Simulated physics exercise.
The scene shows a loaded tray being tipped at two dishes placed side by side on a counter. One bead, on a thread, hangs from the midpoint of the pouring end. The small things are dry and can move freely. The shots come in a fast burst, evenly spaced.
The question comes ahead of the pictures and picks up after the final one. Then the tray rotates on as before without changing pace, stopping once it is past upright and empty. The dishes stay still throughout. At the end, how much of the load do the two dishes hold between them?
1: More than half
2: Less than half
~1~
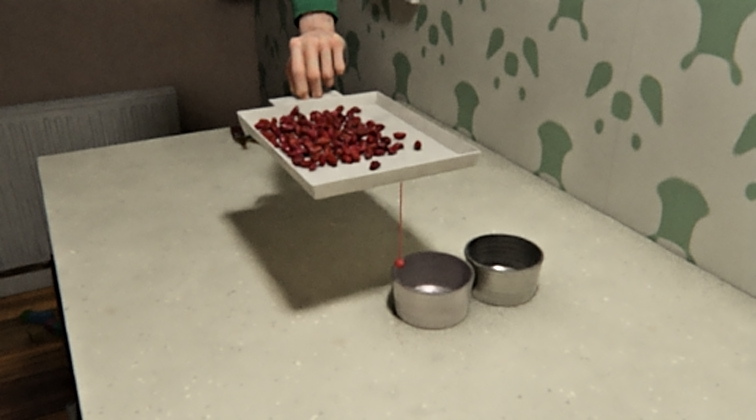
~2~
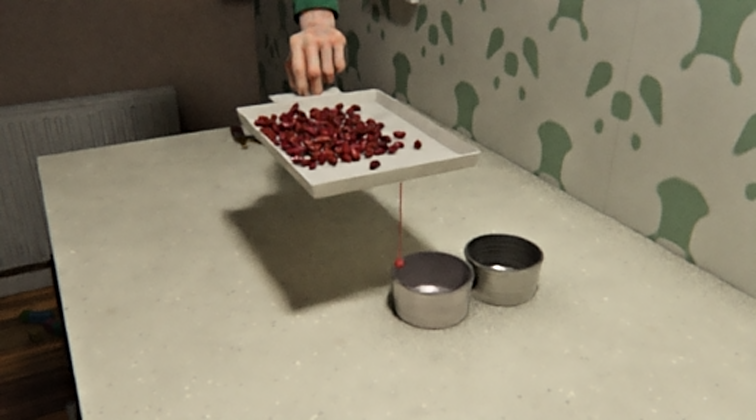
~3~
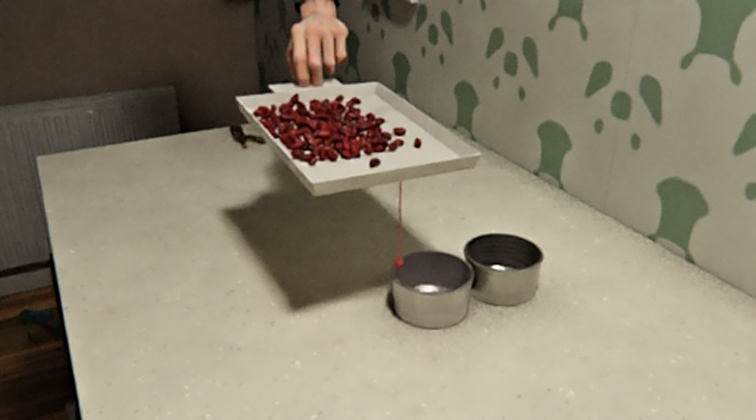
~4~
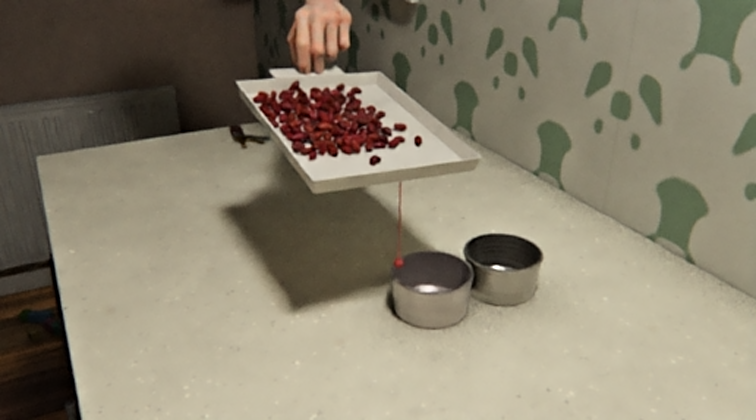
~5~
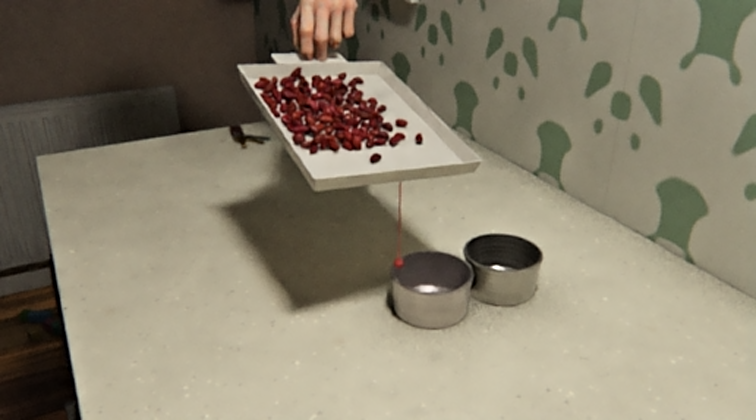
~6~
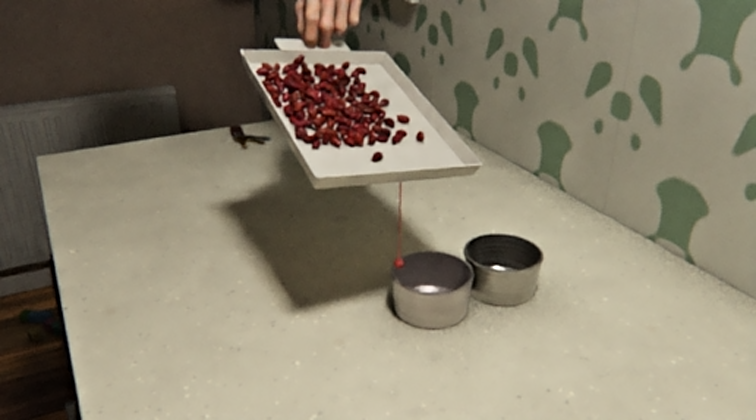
1.
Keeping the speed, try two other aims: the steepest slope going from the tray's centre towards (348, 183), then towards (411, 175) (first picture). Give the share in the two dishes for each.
In order, 0 in a hundred and 30 in a hundred.
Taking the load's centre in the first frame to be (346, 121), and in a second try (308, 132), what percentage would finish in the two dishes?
Around 70 in a hundred the first time, around 60 in a hundred the second.
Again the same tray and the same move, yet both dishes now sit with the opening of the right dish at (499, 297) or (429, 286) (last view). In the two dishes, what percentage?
It would be roughly 20 per cent, followed by roughly 40 per cent.
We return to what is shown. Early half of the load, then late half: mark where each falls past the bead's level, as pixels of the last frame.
I'd say around (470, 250) at first, then around (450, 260).
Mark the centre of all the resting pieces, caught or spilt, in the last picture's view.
I'd put the middle somewhere around (449, 302).
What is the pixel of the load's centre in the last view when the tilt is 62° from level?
Look around (430, 147) in the last picture.
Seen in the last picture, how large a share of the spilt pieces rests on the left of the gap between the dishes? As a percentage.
50 in a hundred, roughly.
Soon after the last picture, tray tipped steeply; most on the tray; a small part in the air.
A little later, tray tipped right over; about two thirds on the tray; a small part in the left dish; a small part in the right dish; a small part outside both; a stray few in the air.
Later still, tray tipped past a quarter turn; about half in the left dish; about a quarter in the right dish; about a third outside both.
At rest, tray tipped past a quarter turn; about half in the left dish; about a quarter in the right dish; about a third outside both.
